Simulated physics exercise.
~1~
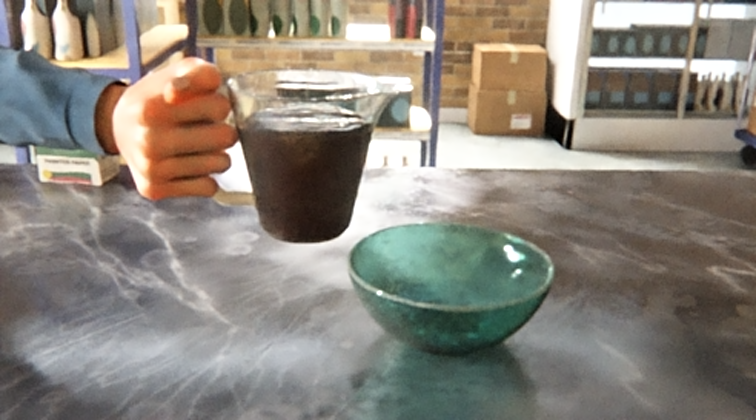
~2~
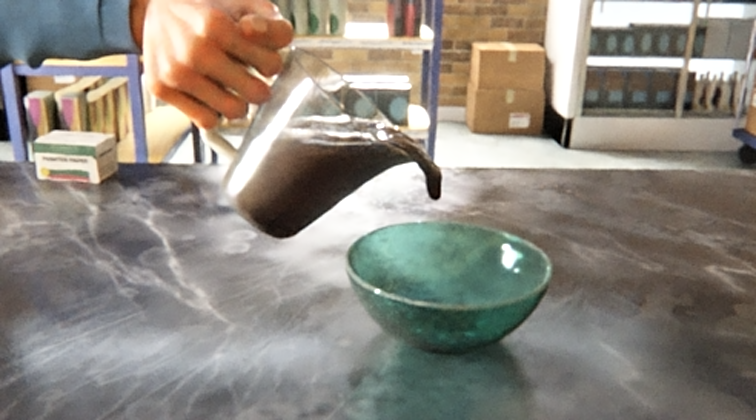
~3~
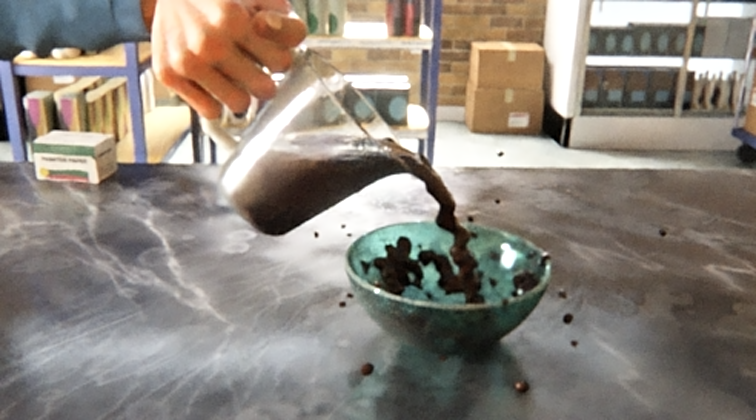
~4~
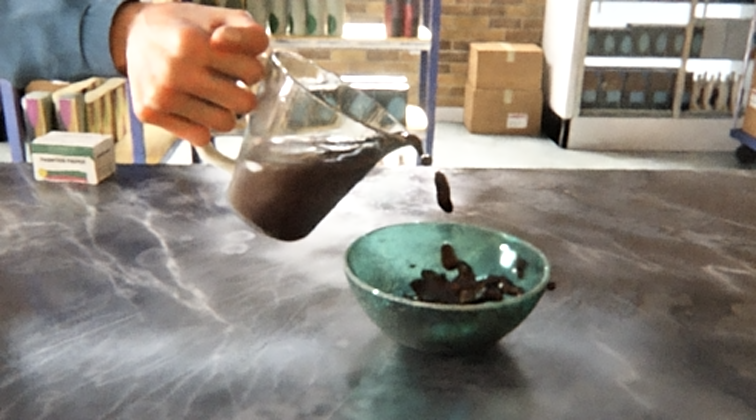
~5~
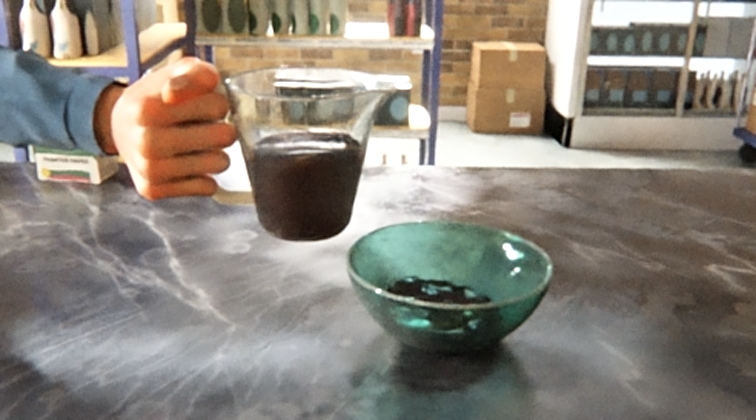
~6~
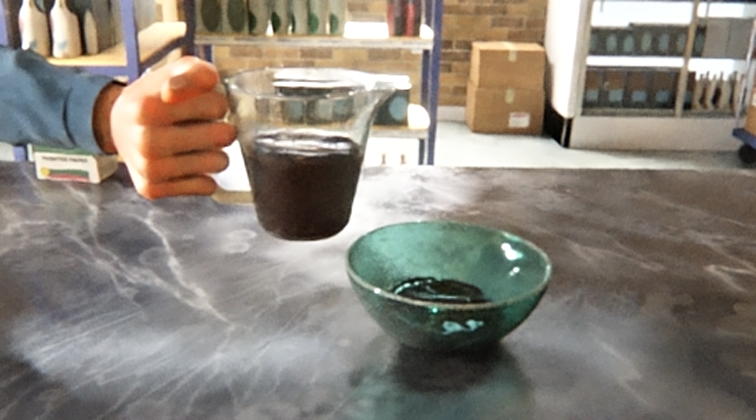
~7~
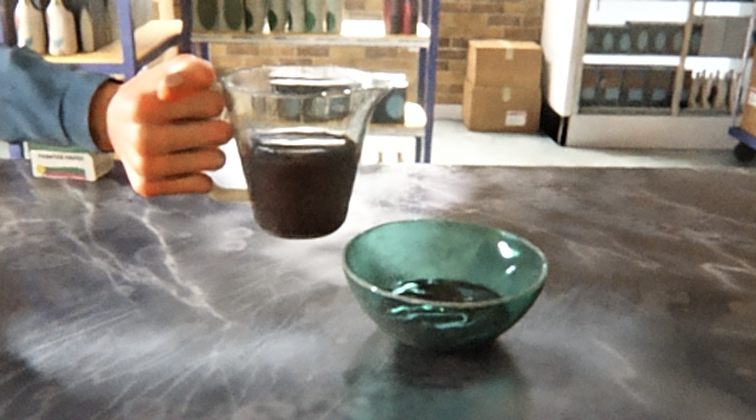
Hand tipping a glass jug to pour dark coffee into a green bowl, splashing droplets, then righting it, leaving both partly filled.
